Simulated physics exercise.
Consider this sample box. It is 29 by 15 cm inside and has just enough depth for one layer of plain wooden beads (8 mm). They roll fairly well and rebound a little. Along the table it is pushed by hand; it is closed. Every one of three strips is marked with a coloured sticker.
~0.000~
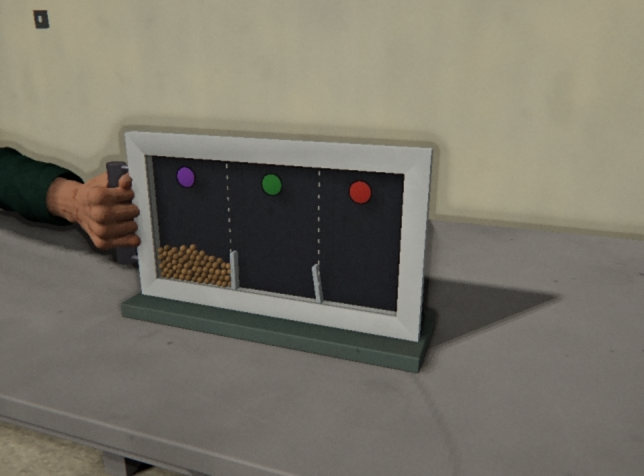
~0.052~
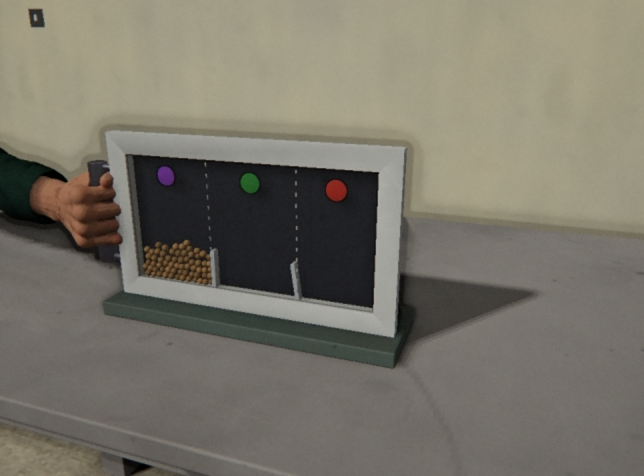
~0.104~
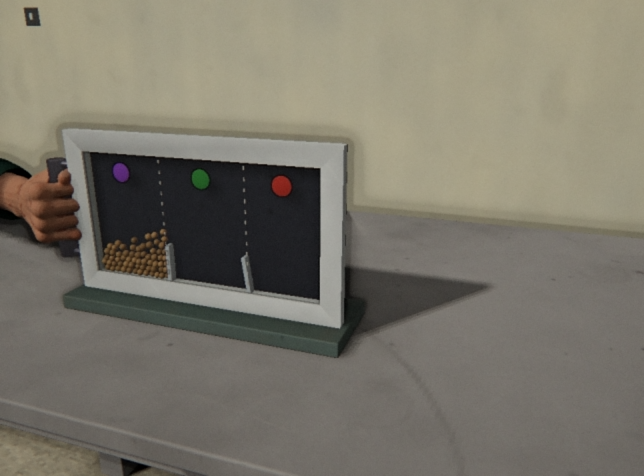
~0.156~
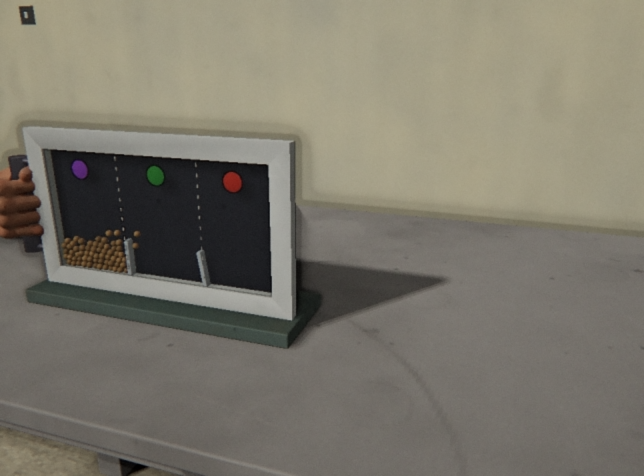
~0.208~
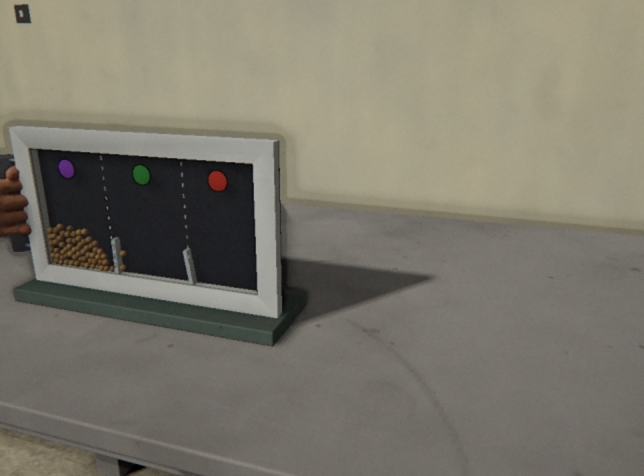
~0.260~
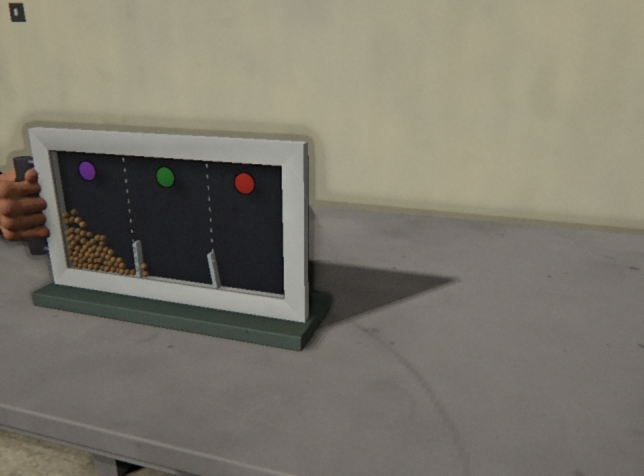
Framed box of brown beads sliding left along a grey table by hand, then back right, beads shifting and a few crossing a divider.
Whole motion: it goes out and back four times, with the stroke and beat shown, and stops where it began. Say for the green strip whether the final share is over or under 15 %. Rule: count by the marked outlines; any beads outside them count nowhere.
Green strip: Over 15 %.
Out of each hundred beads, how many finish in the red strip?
I'd put it at about 10 per cent.
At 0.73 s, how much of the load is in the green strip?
That comes to some 10 percent of the load.
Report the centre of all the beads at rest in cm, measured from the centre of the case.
Left: About 3 cm; below: About 6 cm.
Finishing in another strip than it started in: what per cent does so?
Moved share: About 40 per cent.
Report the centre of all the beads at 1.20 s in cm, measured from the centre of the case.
Some 5 cm left and 6 cm below.
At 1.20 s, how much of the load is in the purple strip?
Around 70 per cent.
After 0.73 s, it is 4 cm to the left; the beads' middle is 9 cm left of and 5 cm below the centre; red 10 %, purple 80 %, green 10 %.
After 1.20 s, it is at its start; the beads' middle is 5 cm left of and 6 cm below the centre; red 10 %, purple 70 %, green 25 %.
After 1.60 s, it is at its start; the beads' middle is 4 cm left of and 6 cm below the centre; red 10 %, purple 60 %, green 30 %.
Settled by 2.3 s, it is at its start; red 10 %, purple 60 %, green 30 %.
